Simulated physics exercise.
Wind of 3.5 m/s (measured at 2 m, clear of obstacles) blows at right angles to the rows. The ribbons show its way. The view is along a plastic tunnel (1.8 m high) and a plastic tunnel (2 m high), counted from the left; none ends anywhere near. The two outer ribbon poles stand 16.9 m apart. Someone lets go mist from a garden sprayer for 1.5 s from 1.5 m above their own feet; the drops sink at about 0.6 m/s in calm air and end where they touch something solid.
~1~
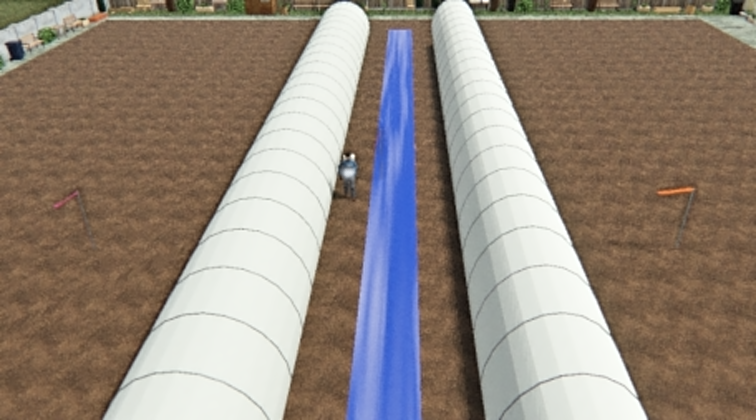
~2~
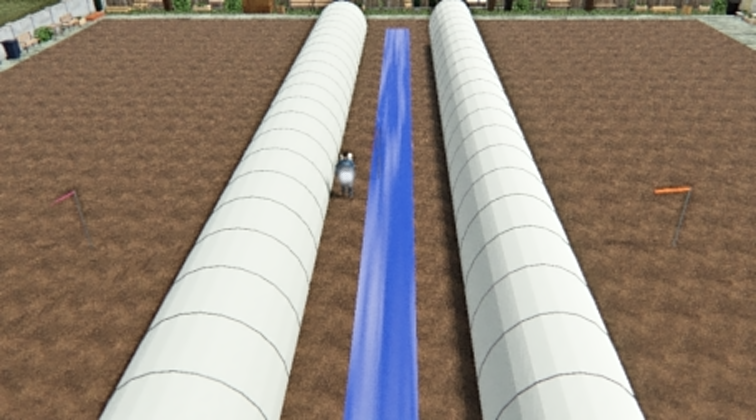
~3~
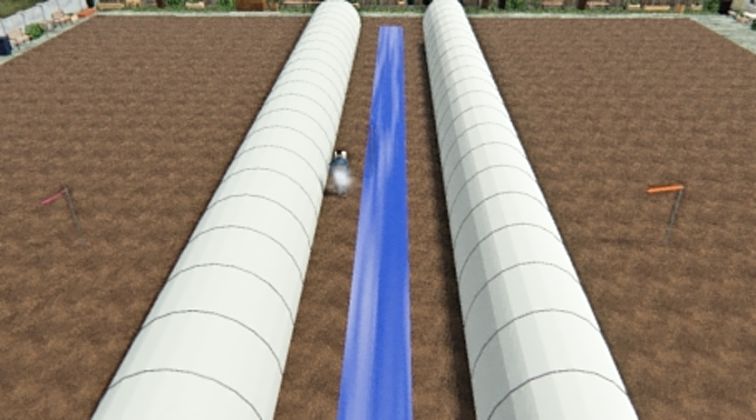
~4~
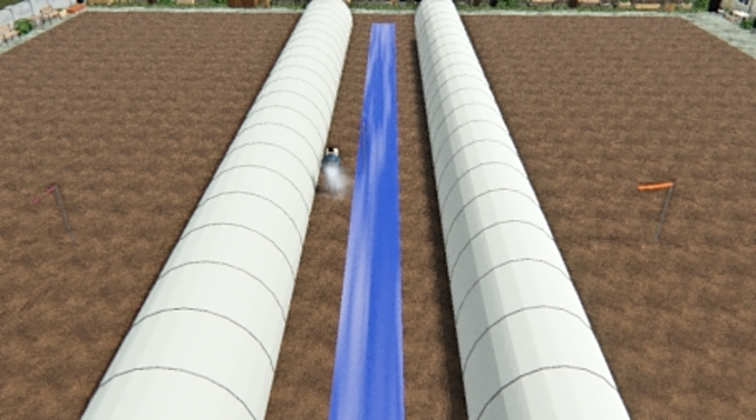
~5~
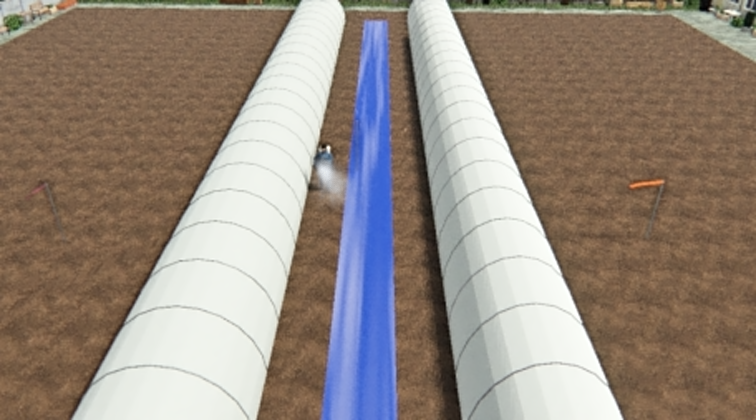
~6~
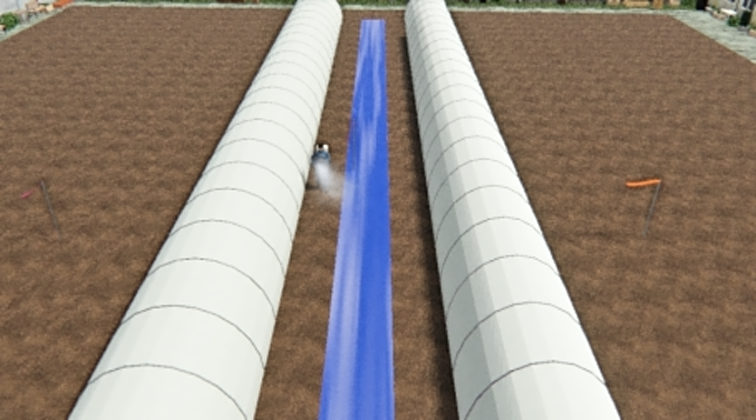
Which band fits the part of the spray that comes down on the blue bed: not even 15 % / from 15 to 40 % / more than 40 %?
On the blue bed: Above 40 %.
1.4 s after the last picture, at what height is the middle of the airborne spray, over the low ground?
Roughly 0.4 m up.
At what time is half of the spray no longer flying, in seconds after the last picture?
Near 1.6 s.
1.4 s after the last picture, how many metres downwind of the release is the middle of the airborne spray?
Roughly 1.0 m.
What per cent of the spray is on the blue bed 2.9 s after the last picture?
About 60 %.
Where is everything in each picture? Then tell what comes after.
The first frame shows the spray in the air spans x = 345 to 350 around y = 170.
The second frame shows the right ribbon ends at (656, 192), leaning 80 degrees to the left, the spray in the air spans x = 340 to 350 around y = 175 and the blue one passes (389, 240).
The third frame shows the spray in the air spans x = 335 to 350 around y = 175 and the top of the left plastic tunnel crosses (262, 160).
The fourth frame shows the spray in the air spans x = 325 to 345 around y = 175 and the blue one passes (376, 194).
The fifth frame shows the right ribbon ends at (631, 187), leaning 80 degrees to the left and the spray in the air spans x = 320 to 345 around y = 175.
The sixth frame shows the spray in the air spans x = 315 to 350 around y = 175 and the top of the right plastic tunnel crosses (482, 150).
Then, 1.4 s after the last picture, 42 % is no longer flying here, and 28 % lies on the blue bed; the middle of what still flies is 0.4 m above the low ground, near (352, 194).
Then, 2.9 s after the last picture, 83 % is no longer flying here, and 59 % lies on the blue bed; the middle of what still flies is 0.4 m above the low ground, near (386, 195).
Then, 6.9 s after the last picture, 97 % is no longer flying here, and 63 % lies on the blue bed.
Then, 18.9 s after the last picture, 100 % is no longer flying here, and 63 % lies on the blue bed.
Then, 43.9 s after the last picture, 100 % is no longer flying here, and 63 % lies on the blue bed.
